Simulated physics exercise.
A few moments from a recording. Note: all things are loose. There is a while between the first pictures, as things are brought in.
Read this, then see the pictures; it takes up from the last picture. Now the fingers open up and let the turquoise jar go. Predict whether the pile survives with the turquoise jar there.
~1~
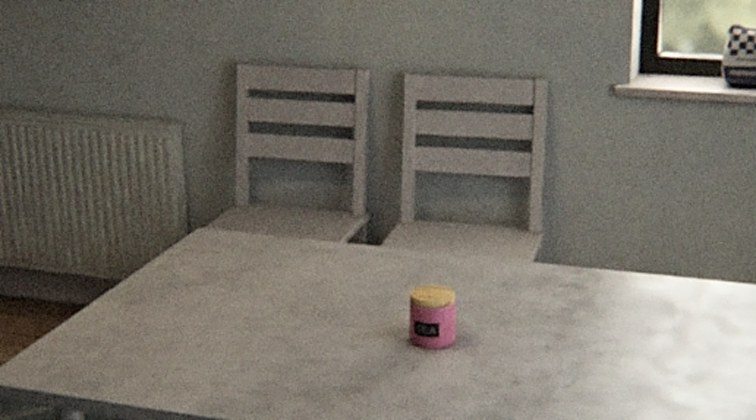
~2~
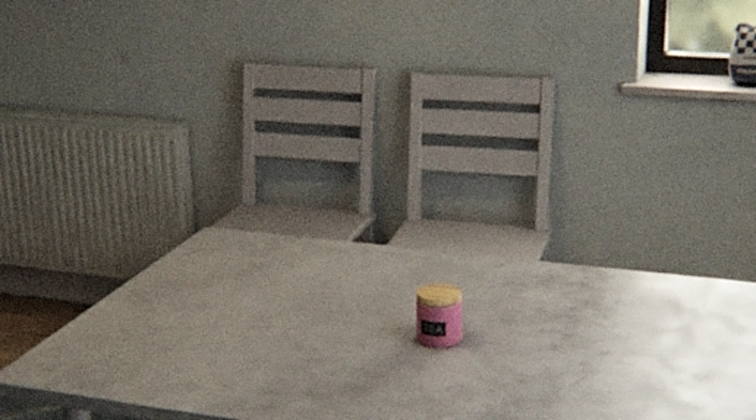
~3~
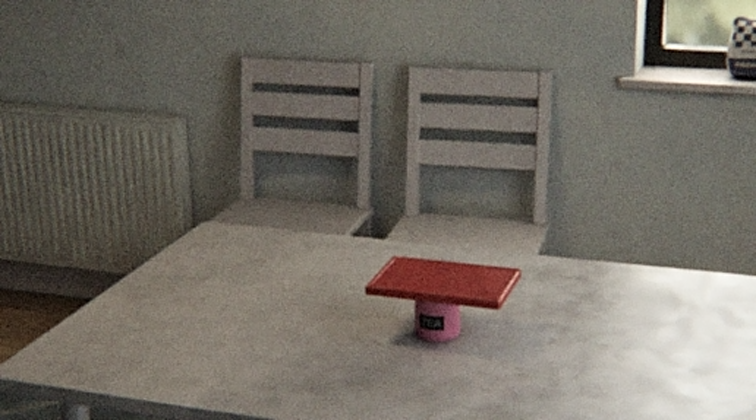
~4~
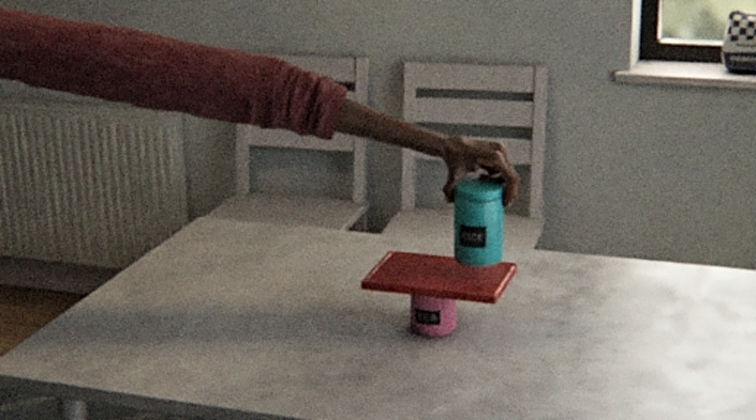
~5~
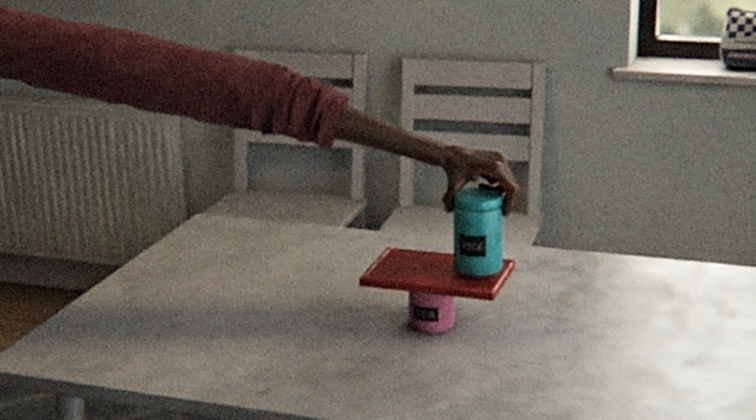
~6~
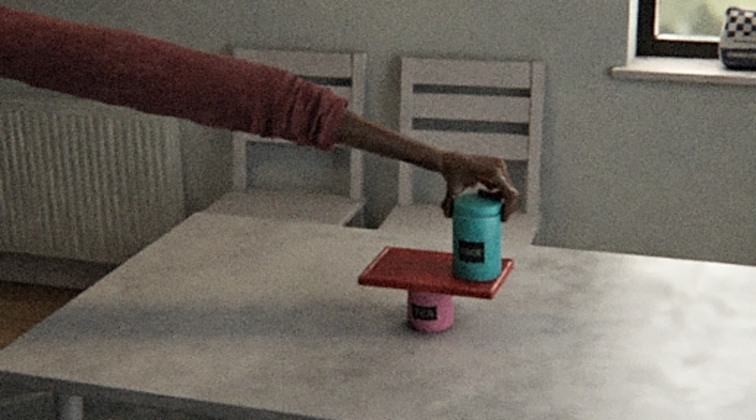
It does not survive.
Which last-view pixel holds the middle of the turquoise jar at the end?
The object finishes somewhere near (553, 323).
Then, 0.40 s after the last picture, turquoise jar now fallen; red lid tipped 59° from how it was.
Then, 0.50 s after the last picture, red lid tipped 72° from how it was.
Then, 0.90 s after the last picture, red lid tipped 40° from how it was.
At rest, fallen, turquoise jar; tipped over in the stack, red lid; pink jar in place. Seen from the same camera at the end, turquoise jar near (553, 324). The stack loses its balance.
